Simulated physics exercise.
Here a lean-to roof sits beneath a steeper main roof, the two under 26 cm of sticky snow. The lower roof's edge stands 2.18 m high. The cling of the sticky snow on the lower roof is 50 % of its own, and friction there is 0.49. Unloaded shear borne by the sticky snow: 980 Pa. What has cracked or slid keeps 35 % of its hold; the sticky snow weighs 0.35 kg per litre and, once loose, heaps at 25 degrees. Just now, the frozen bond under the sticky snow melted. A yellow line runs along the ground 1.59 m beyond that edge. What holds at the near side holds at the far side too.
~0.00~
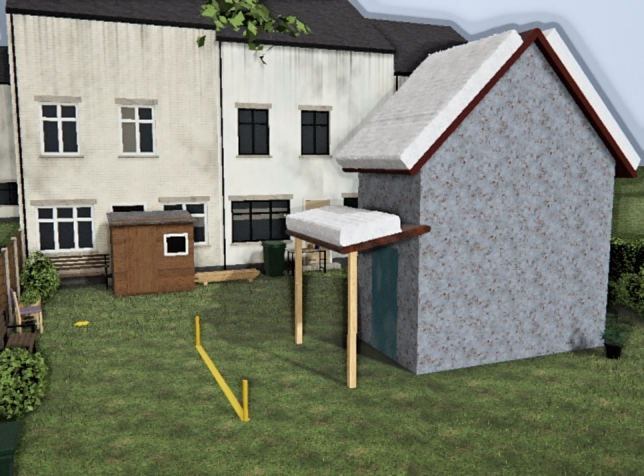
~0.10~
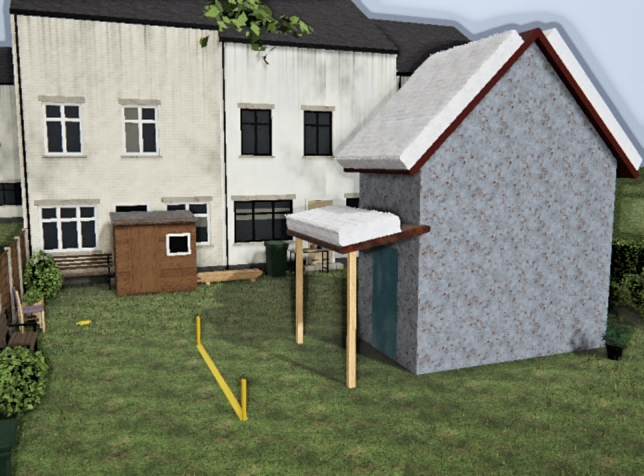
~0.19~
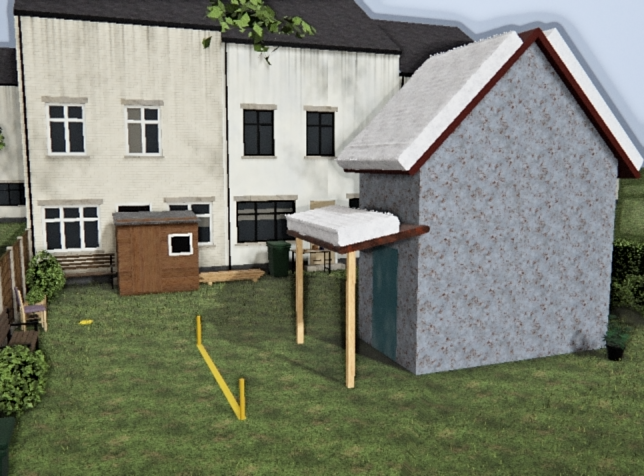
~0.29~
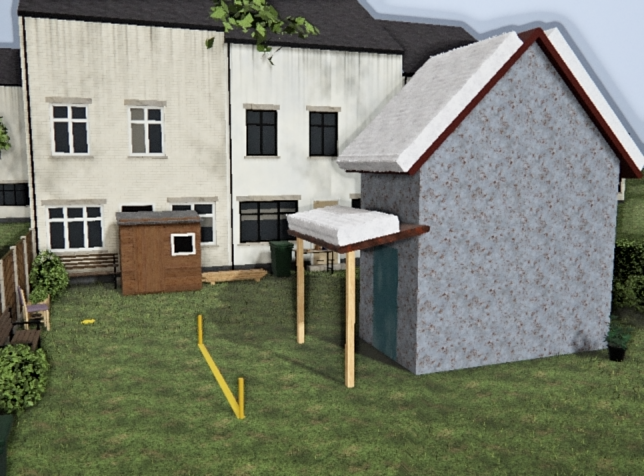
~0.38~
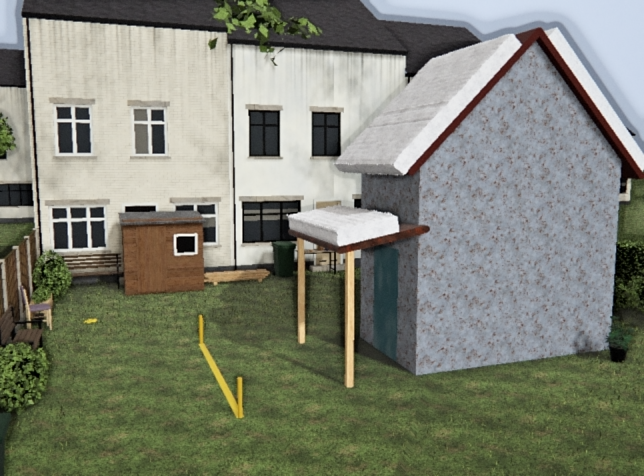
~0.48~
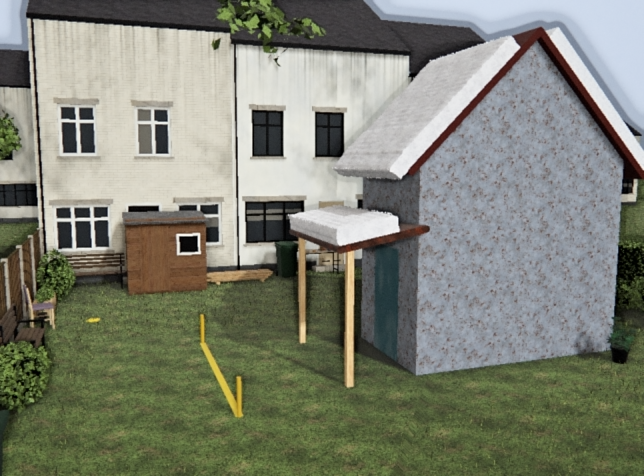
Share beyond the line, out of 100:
1 %.
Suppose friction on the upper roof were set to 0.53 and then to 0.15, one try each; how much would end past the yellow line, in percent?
Respectively near 8 % and near 40 %.
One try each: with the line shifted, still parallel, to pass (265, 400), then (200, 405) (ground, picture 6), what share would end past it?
In that order: 14 %, 0 %.
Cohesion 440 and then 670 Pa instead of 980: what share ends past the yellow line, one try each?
In turn about 30 %, 12 %.
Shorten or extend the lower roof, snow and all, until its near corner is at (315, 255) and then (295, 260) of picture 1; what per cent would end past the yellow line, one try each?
Try 1: Near 0 %; try 2: Near 0 %.
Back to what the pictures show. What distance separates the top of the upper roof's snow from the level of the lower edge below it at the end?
I'd put it at around 0.8 m up.
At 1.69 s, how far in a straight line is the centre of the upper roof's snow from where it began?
Straight-line shift: Roughly 2.0 m.
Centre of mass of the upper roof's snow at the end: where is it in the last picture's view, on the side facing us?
(320, 326) or thereabouts.
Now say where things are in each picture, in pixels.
The first frame shows front end of the sticky snow at (409, 151).
The second frame shows front end of the sticky snow at (408, 151), its middle shifted 7 mm.
The third frame shows front end of the sticky snow at (406, 160), its middle shifted 2.6 cm.
The fourth frame shows front end of the sticky snow at (405, 167), its middle shifted 6.0 cm, 2 % of it past the upper edge, in one piece.
The fifth frame shows front end of the sticky snow at (402, 153), its middle shifted 11 cm, 4 % of it past the upper edge, in one piece.
The sixth frame shows front end of the sticky snow at (399, 165), its middle shifted 18 cm, 6 % of it past the upper edge, in one piece.
By 1.04 s, none is below the lower edge and 0 % is past the line.
By 1.69 s, none is below the lower edge and 0 % is past the line.
By 2.35 s, 24 % is below the lower edge and 0 % is past the line.
By 3.00 s, 48 % is below the lower edge and 1 % is past the line.
By 4.70 s, at the end, 57 % is below the lower edge and 1 % is past the line.
